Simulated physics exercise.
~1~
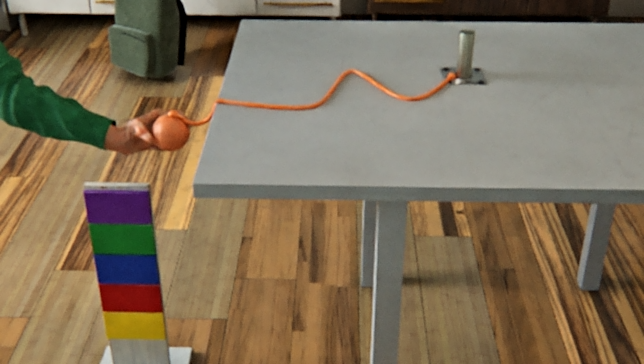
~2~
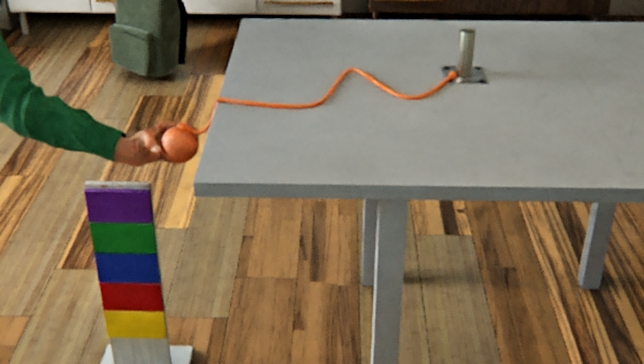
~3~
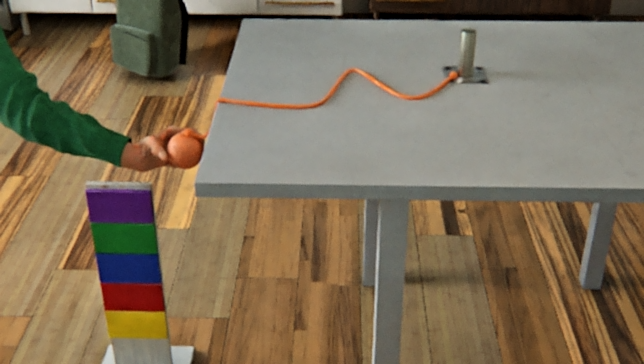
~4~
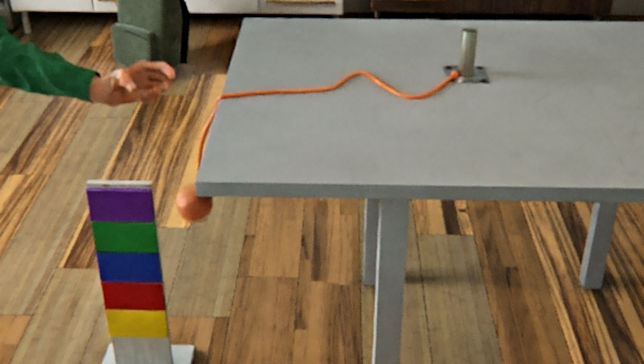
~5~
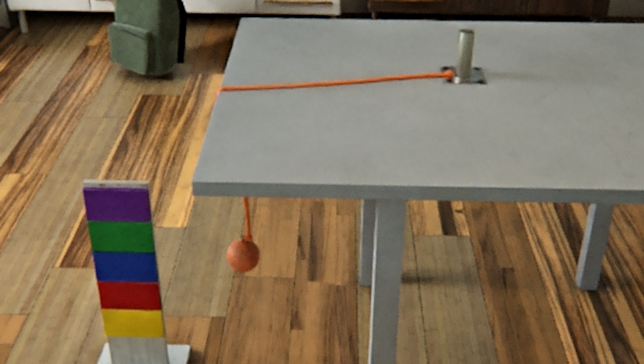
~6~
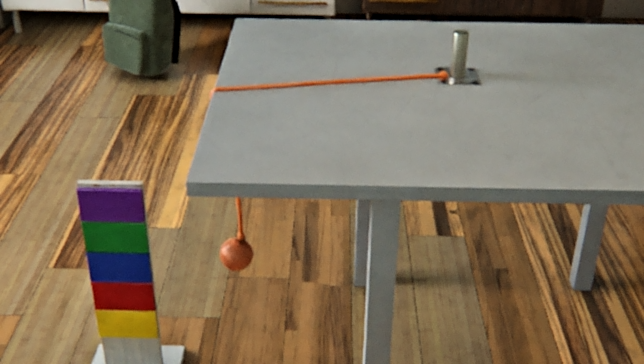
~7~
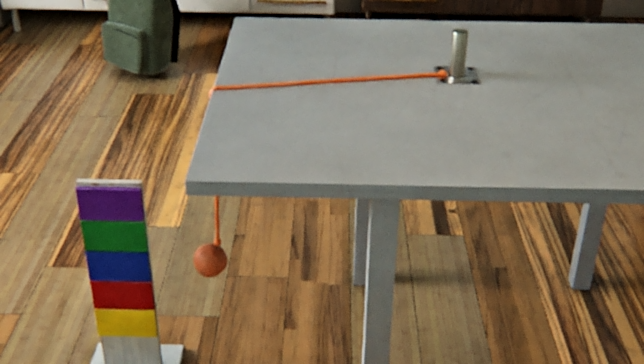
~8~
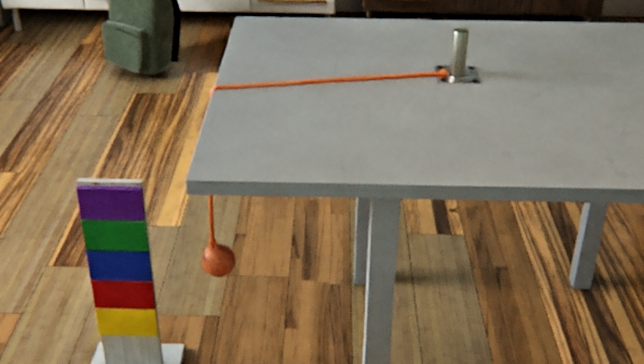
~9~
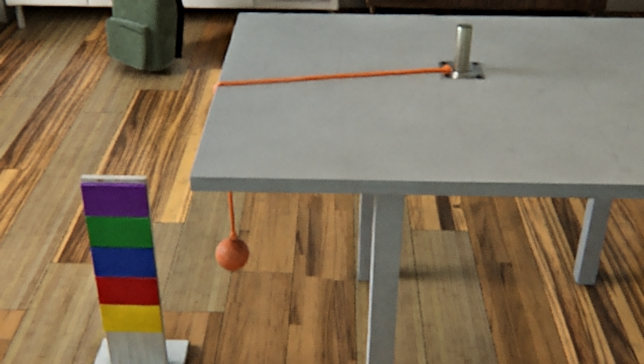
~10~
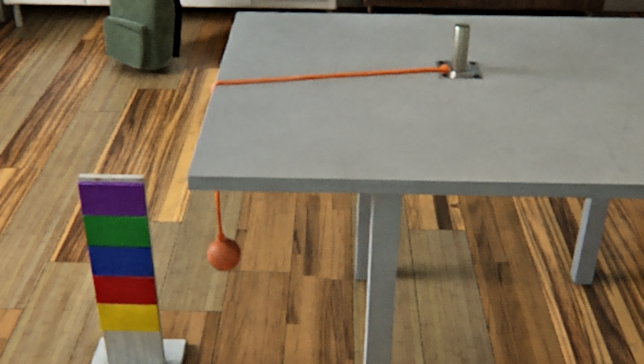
At the start, a hand in a green sleeve holds an orange ball tied to an orange cord, which lies in loose curves across a grey table to a metal post. The hand carries the ball right, toward the table's left edge, near a stand of purple, green, blue, red and yellow bands. The fingers open and the hand draws back as the ball drops. The cord pulls straight over the tabletop, and the ball hangs below the edge. It swings left and right in small movements, ending suspended level with the blue band.
